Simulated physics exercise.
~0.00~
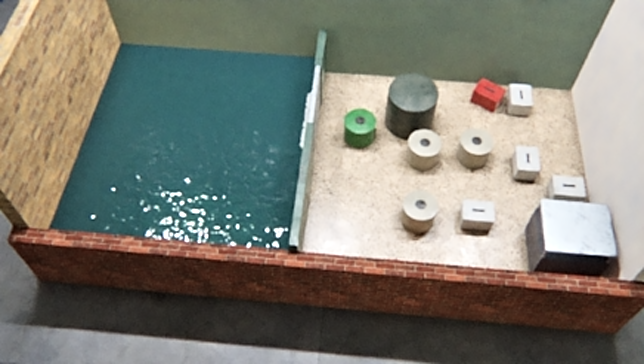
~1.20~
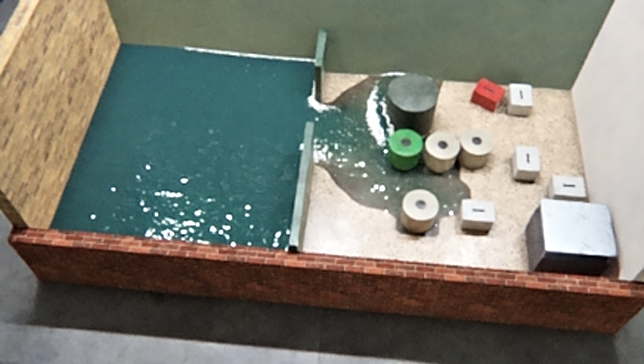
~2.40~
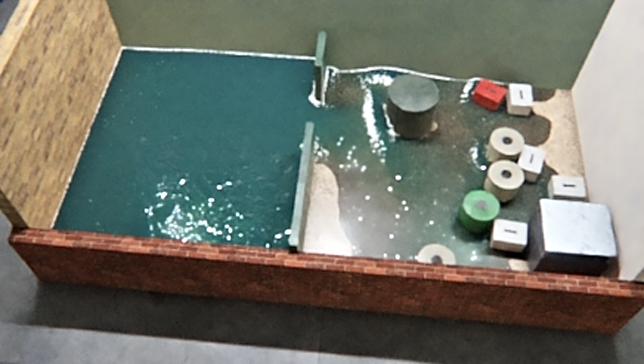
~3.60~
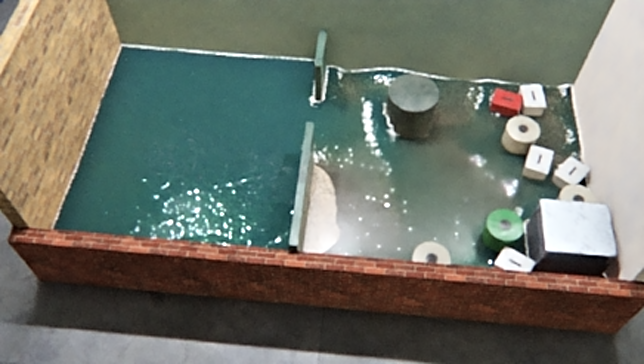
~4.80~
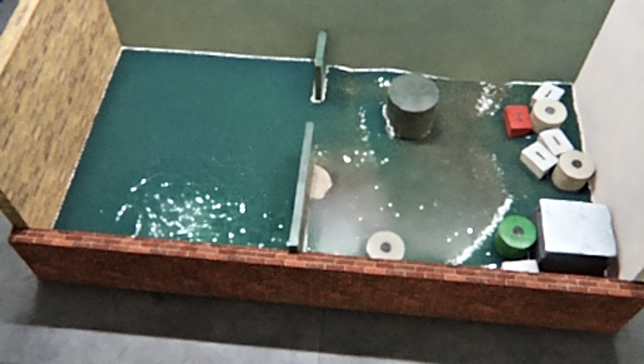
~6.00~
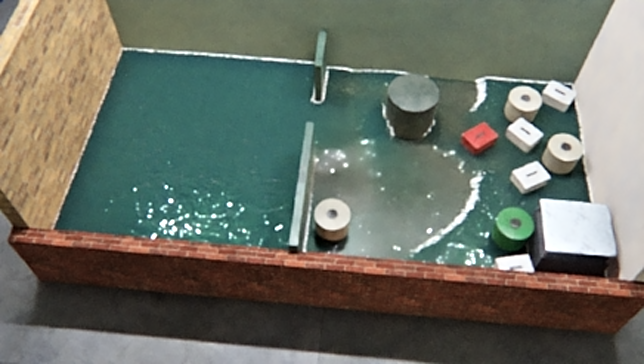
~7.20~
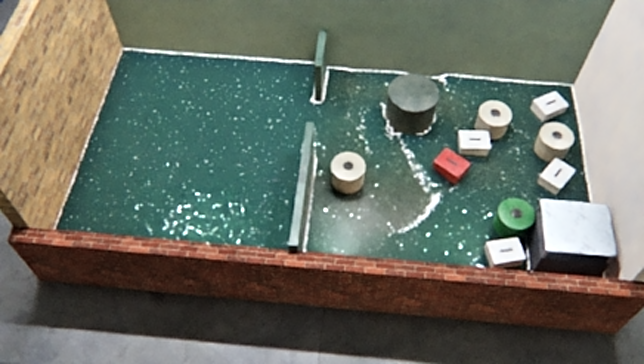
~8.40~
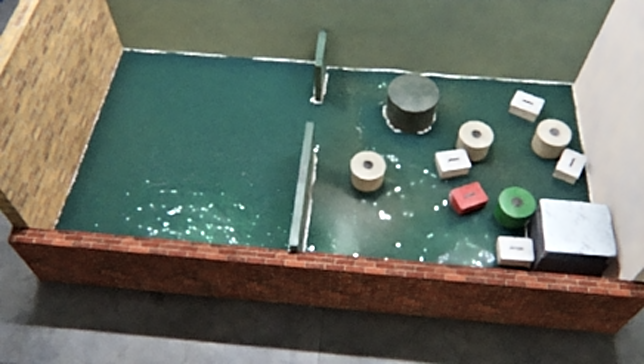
In this clip, water pours through a gap in a divider and spreads across a dry floor, pushing a green tub and pale tubs rightward; the tubs, white totes and a red tote shift around, ending scattered in the flooded right side.
